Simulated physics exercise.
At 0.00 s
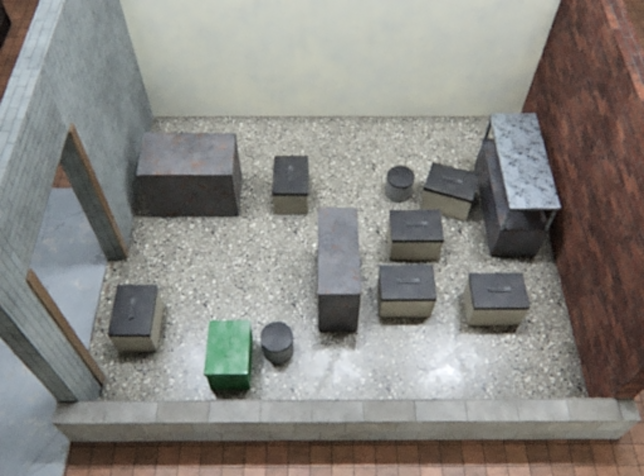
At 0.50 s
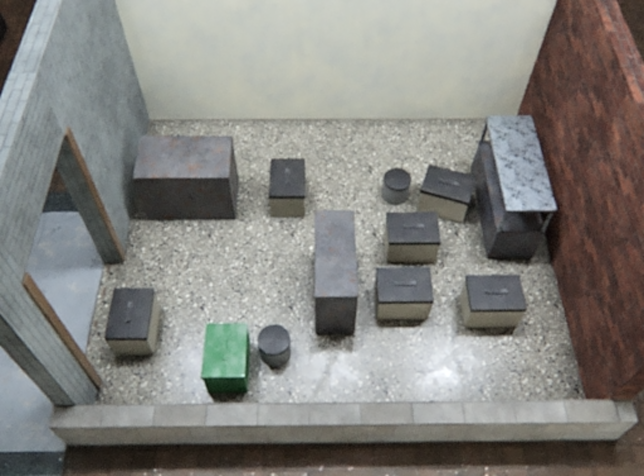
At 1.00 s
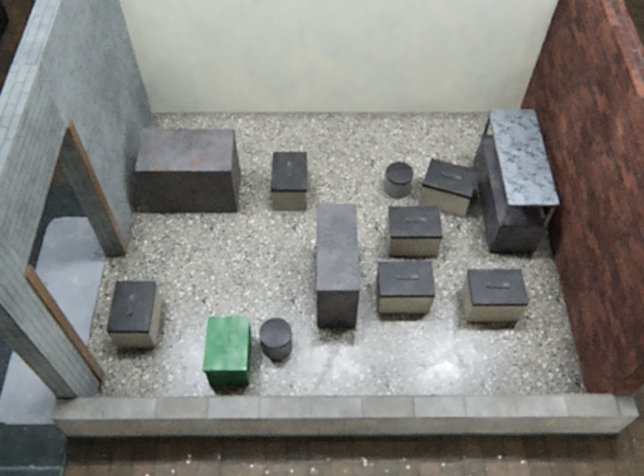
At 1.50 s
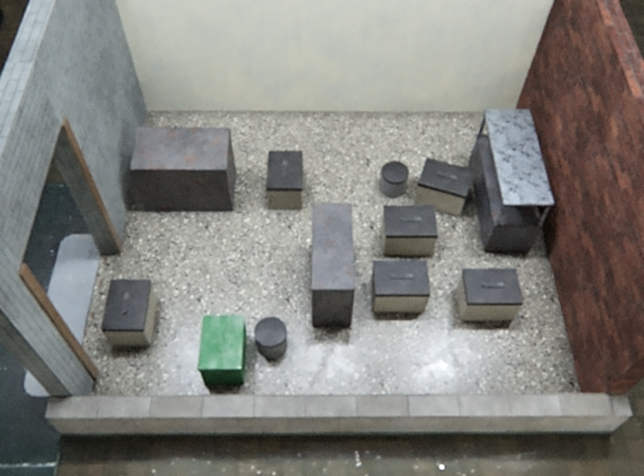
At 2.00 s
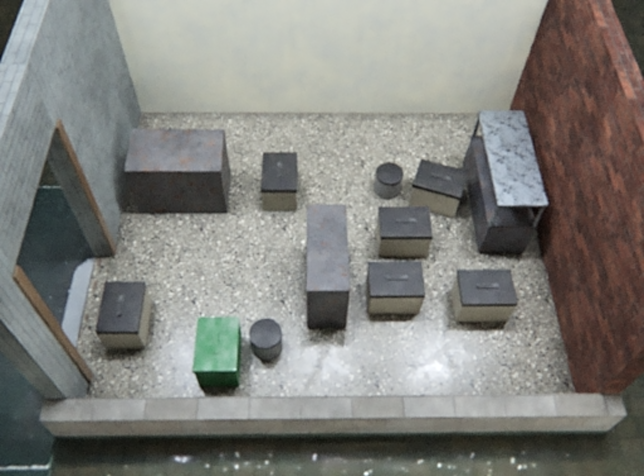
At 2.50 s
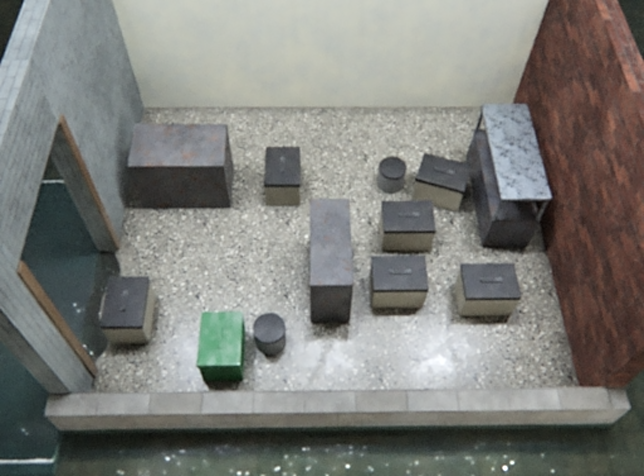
The video shows a small open-topped room holding a green chest among grey boxes and round pails, all of which stay in place while the view shifts slightly and the ground outside the walls and doorway turns darker.
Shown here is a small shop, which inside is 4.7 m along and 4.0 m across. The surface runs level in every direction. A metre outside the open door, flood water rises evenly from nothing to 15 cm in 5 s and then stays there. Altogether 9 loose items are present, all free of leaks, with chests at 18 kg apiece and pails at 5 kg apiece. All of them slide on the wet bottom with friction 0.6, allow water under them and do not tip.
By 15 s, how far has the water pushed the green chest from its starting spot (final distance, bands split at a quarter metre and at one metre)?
A long way.
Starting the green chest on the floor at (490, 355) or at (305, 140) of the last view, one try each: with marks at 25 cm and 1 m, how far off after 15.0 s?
At the first spot it edges a bit, and at the second it keeps its spot.
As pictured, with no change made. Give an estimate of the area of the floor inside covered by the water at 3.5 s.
Flooded: Near 0.5 m2.
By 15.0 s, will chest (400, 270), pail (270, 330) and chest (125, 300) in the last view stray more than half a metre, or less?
Result, in order: Not bigger / bigger / bigger.
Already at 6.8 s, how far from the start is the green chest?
Some 0 cm from the start.
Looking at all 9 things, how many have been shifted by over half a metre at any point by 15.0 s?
I make that 4.
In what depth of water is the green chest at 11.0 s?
7 cm or so.
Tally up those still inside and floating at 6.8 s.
The count is 0.
After 3.5 s the green chest is near (220, 338), 0.0 m from its start, aground; 0 afloat.
After 6.8 s the green chest is near (222, 338), 0.0 m from its start, aground; 0 afloat.
After 11.0 s the green chest is near (383, 357), 1.5 m from its start, aground; 1 afloat.
After 15.0 s the green chest is near (515, 295), 2.9 m from its start, afloat; 4 afloat.
